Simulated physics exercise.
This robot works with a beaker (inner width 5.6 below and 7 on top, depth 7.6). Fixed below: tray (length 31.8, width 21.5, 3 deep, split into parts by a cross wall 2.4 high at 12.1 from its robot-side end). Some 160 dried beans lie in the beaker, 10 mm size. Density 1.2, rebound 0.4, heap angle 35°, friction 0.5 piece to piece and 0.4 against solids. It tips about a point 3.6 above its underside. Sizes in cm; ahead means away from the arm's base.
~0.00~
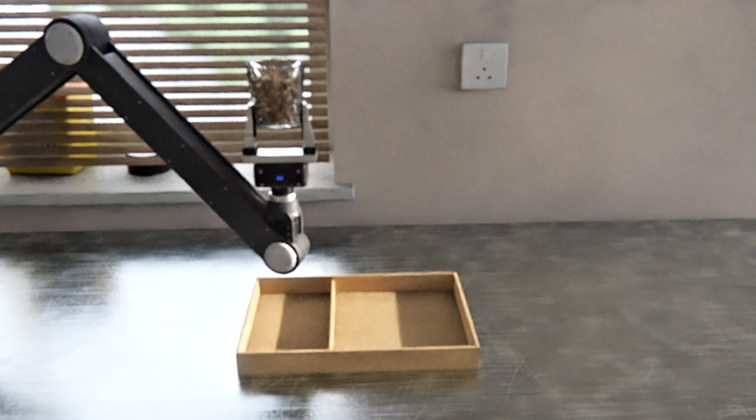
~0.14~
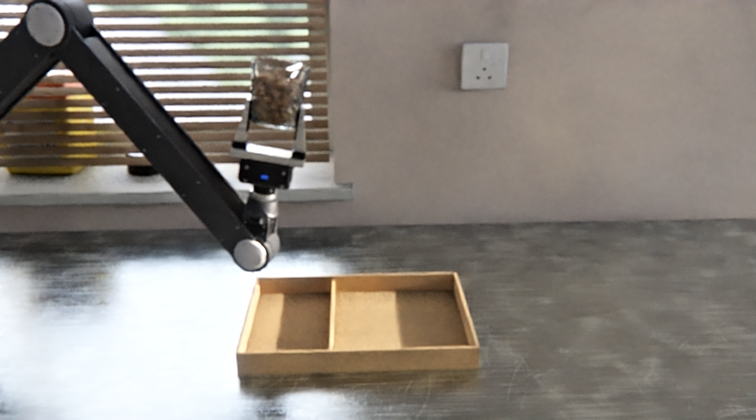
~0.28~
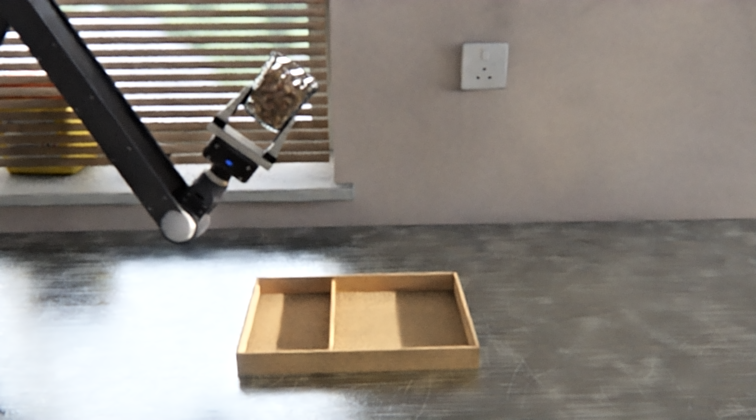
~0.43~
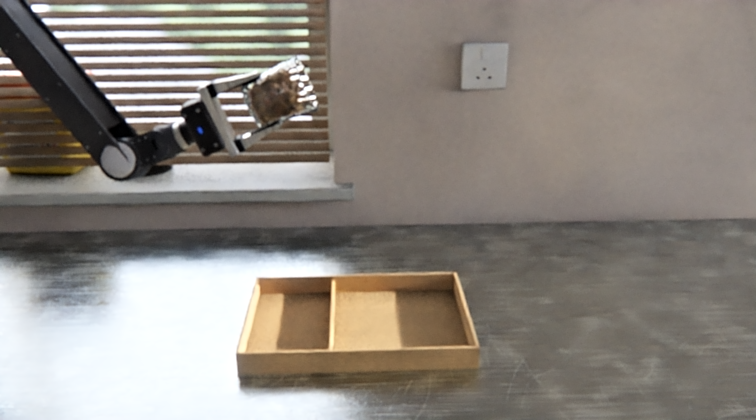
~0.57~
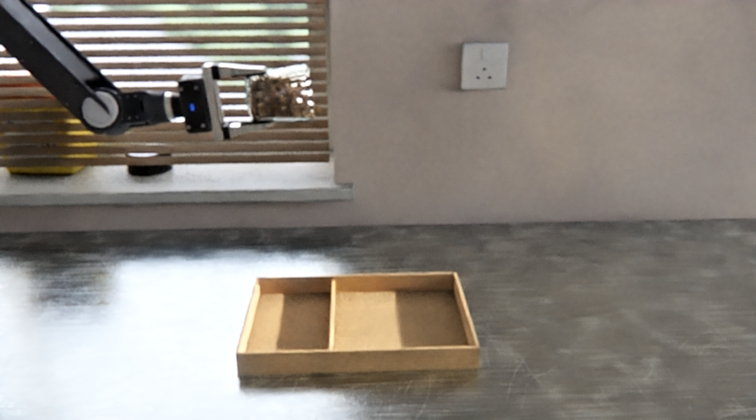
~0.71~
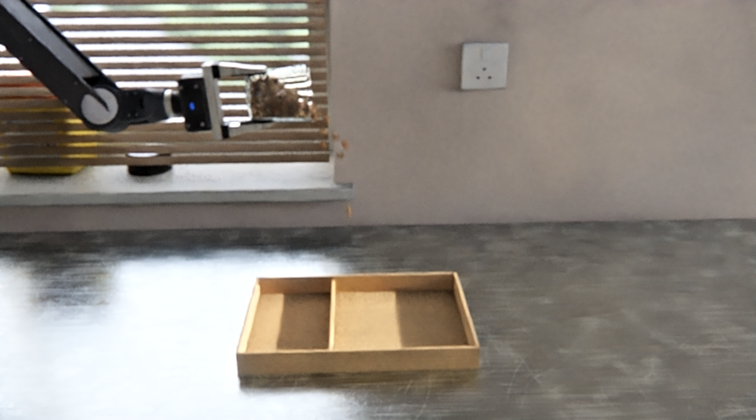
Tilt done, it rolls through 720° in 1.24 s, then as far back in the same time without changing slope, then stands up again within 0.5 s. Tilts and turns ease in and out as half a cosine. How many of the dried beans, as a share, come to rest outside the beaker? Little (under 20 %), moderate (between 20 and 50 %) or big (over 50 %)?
Share outside the beaker: Big (over 50 %).
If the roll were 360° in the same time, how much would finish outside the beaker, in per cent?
In that case some 70 per cent.
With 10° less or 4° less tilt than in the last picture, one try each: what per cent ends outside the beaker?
Some 40 and 65 per cent.
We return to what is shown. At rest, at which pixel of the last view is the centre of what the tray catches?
Around (376, 322).
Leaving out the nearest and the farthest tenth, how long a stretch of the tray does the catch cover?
Roughly 12 cm.
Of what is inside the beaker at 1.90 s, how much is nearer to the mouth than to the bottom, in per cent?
Roughly 40 per cent.
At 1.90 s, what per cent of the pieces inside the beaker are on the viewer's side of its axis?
Some 20 per cent.
After 1.90 s, tipped 86°, highest piece 37 above the table; 84 in the far-side part, 61 in the beaker, 1 on the table or floor, 11 in flight or on a rim.
After 3.09 s, tipped 86°, highest piece 36 above the table; 119 in the far-side part, 31 in the beaker, 3 in the robot-side part, 1 on the table or floor, 3 in flight or on a rim.
After 3.89 s, upright, highest piece 36 above the table; 122 in the far-side part, 30 in the beaker, 3 in the robot-side part, 2 on the table or floor.
After 4.59 s, upright, highest piece 36 above the table; 122 in the far-side part, 30 in the beaker, 3 in the robot-side part, 2 on the table or floor.
At rest, 122 in the far-side part, 30 in the beaker, 3 in the robot-side part, 2 on the table or floor. That is 81 % outside the beaker.
